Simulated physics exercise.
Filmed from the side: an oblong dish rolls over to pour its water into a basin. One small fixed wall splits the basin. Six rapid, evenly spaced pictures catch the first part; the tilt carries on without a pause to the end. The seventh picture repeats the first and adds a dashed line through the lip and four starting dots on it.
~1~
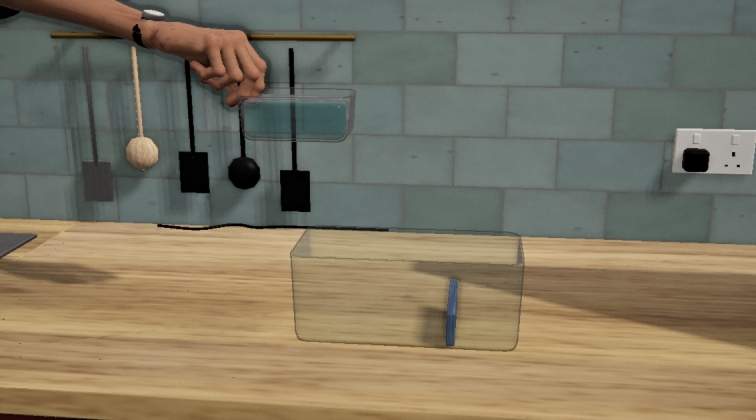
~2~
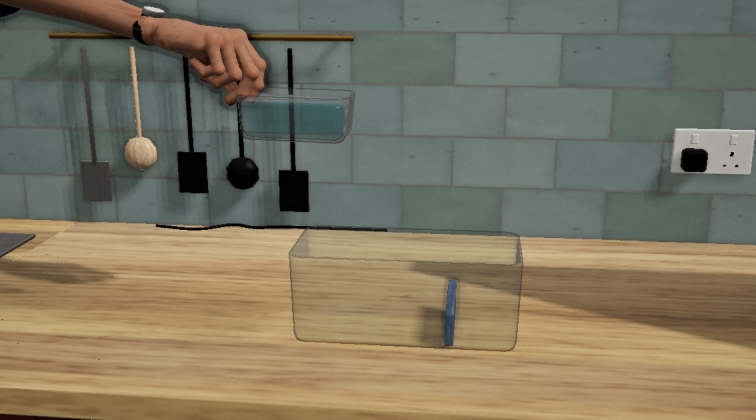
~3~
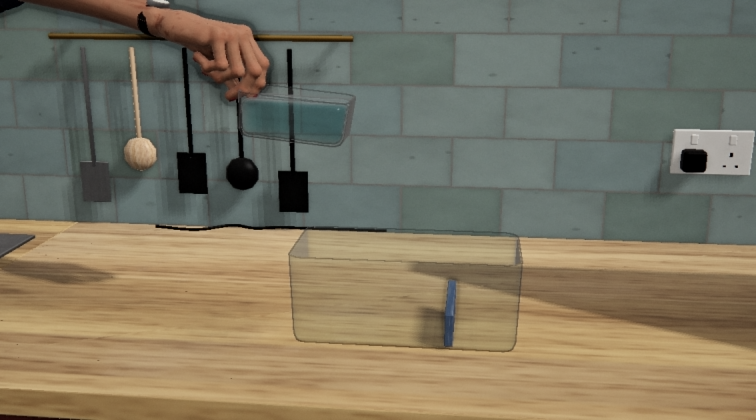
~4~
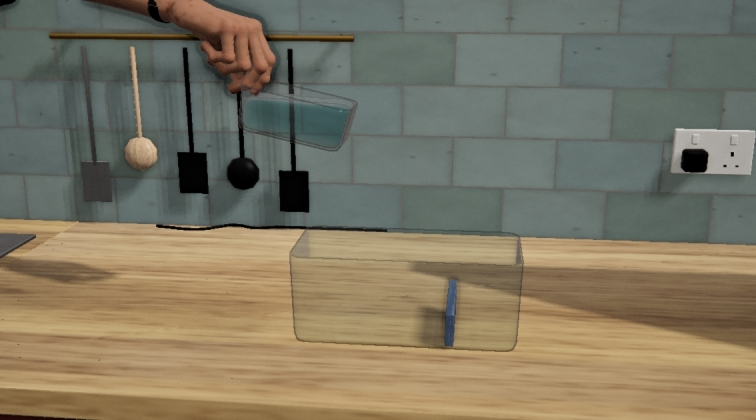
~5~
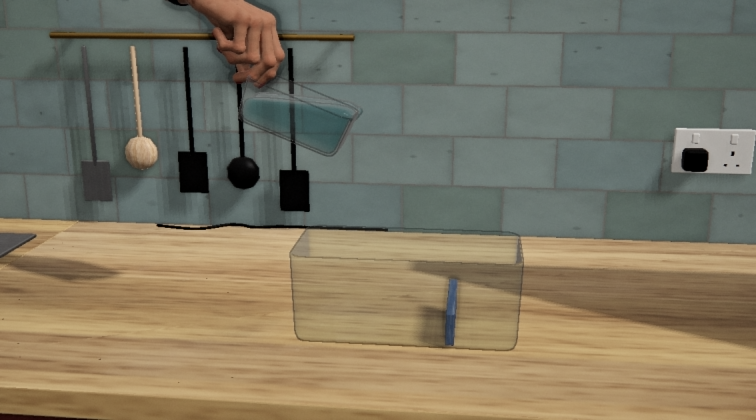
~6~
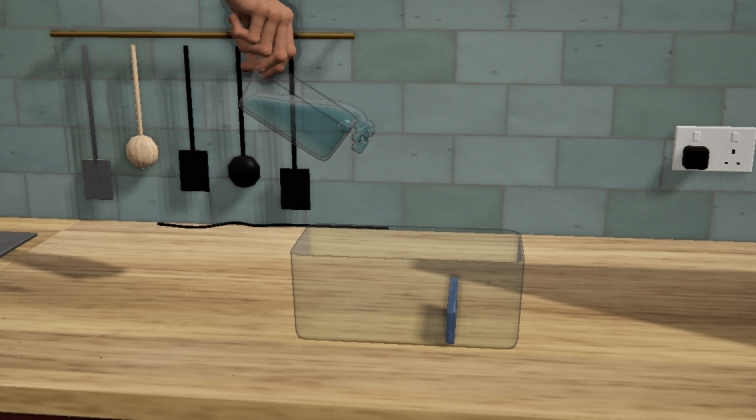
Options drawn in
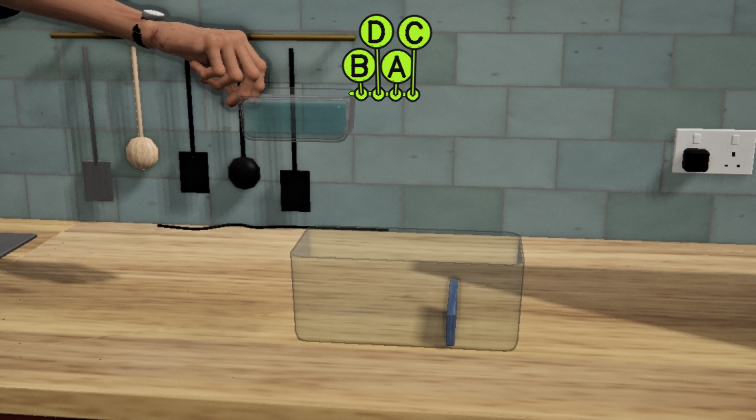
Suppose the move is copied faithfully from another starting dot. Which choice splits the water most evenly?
It is A.
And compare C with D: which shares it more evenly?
It is C.
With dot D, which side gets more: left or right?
More ends on the left.
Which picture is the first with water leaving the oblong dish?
In picture 5.
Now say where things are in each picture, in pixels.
The first picture shows upright, lip at (350, 93); basin from (296, 338) to (518, 349); top of the wall at (453, 296); nothing has left yet.
The second picture shows upright, lip at (350, 94); nothing has left yet.
The third picture shows tipped about 6°, lip at (351, 99); nothing has left yet.
The fourth picture shows tipped about 12°, lip at (353, 105); nothing has left yet.
The fifth picture shows tipped about 21°, lip at (354, 114); water is over the lip, down to (358, 116).
The sixth picture shows tipped about 32°, lip at (354, 123); water is over the lip, down to (359, 149).
On the marked copy, A at (395, 94); B at (361, 93); C at (412, 94); D at (378, 93).
With A, about 50 % ends left of the wall and 45 % right of it; 5 % is lost outside.
With B, about 91 % ends left of the wall and 5 % right of it; 4 % is lost outside.
With C, about 36 % ends left of the wall and 61 % right of it; 4 % is lost outside.
With D, about 82 % ends left of the wall and 14 % right of it; 4 % is lost outside.
